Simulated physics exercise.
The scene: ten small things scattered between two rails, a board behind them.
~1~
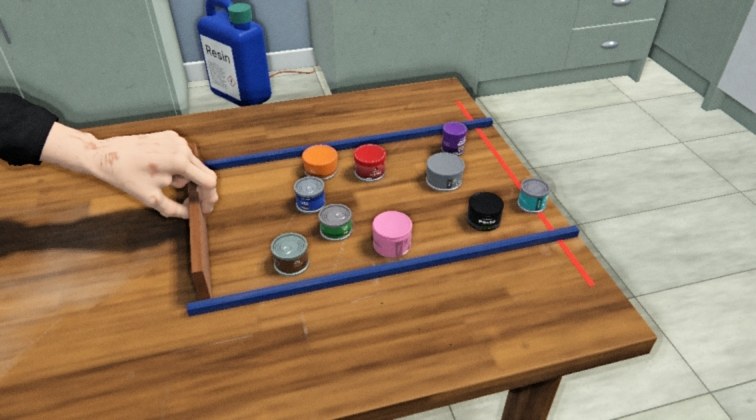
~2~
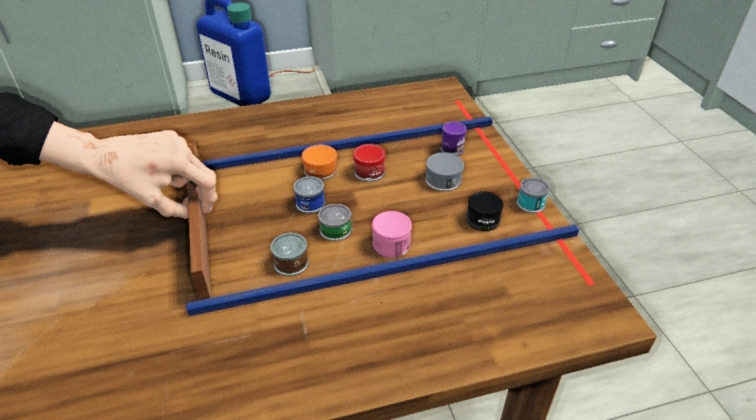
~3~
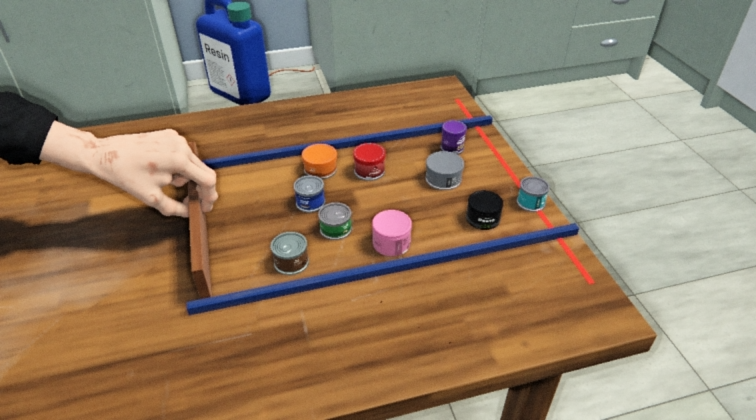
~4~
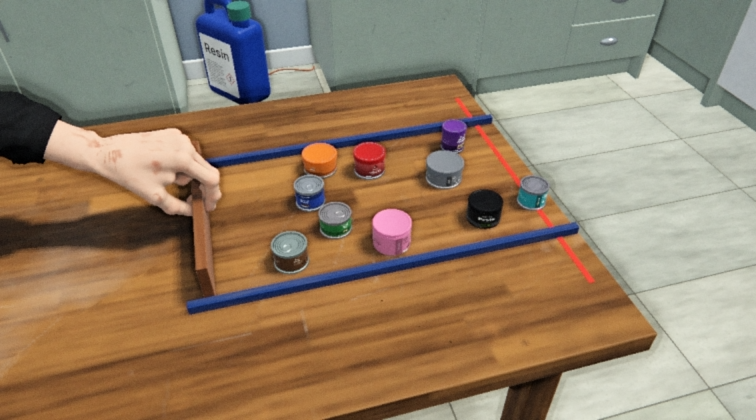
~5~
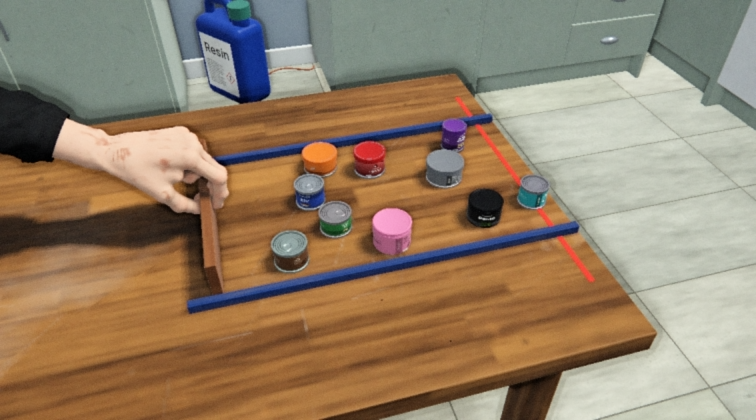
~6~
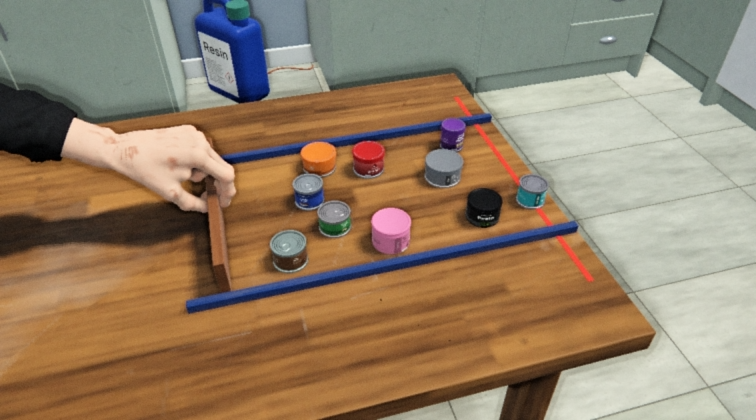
A hand held a wooden board upright behind small colourful pots scattered between two blue rails on a table, then slid it slightly to the right, while the pots stayed in place.
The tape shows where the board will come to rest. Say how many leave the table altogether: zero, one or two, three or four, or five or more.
Outcome: The number that fall off is five or more.
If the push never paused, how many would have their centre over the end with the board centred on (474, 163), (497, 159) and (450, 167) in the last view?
In that order 1, 5 and 0.
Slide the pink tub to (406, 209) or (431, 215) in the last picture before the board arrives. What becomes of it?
In turn it falls; comes down.
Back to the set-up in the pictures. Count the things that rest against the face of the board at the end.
It touches 5.
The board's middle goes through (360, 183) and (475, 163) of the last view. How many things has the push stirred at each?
First 6, then 10.
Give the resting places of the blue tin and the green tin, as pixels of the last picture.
Near (523, 160) and (539, 181).
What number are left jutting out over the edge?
Overhanging: 5.
A little later, none off yet; turquoise pot at rest near (532, 192); purple tin at rest near (452, 136); black tub at rest near (484, 208).
Next, none off yet; turquoise pot at rest near (532, 192); purple tin at rest near (452, 136); black tub moving near (488, 206).
Later still, none off yet; turquoise pot shifted about its own width near (548, 182); purple tin shifted about its own width near (482, 134); black tub shifted about its own width near (524, 190).
When it is over, the number that fall off is five or more; down, pink tub, grey tin, black tub, purple tin and turquoise pot.
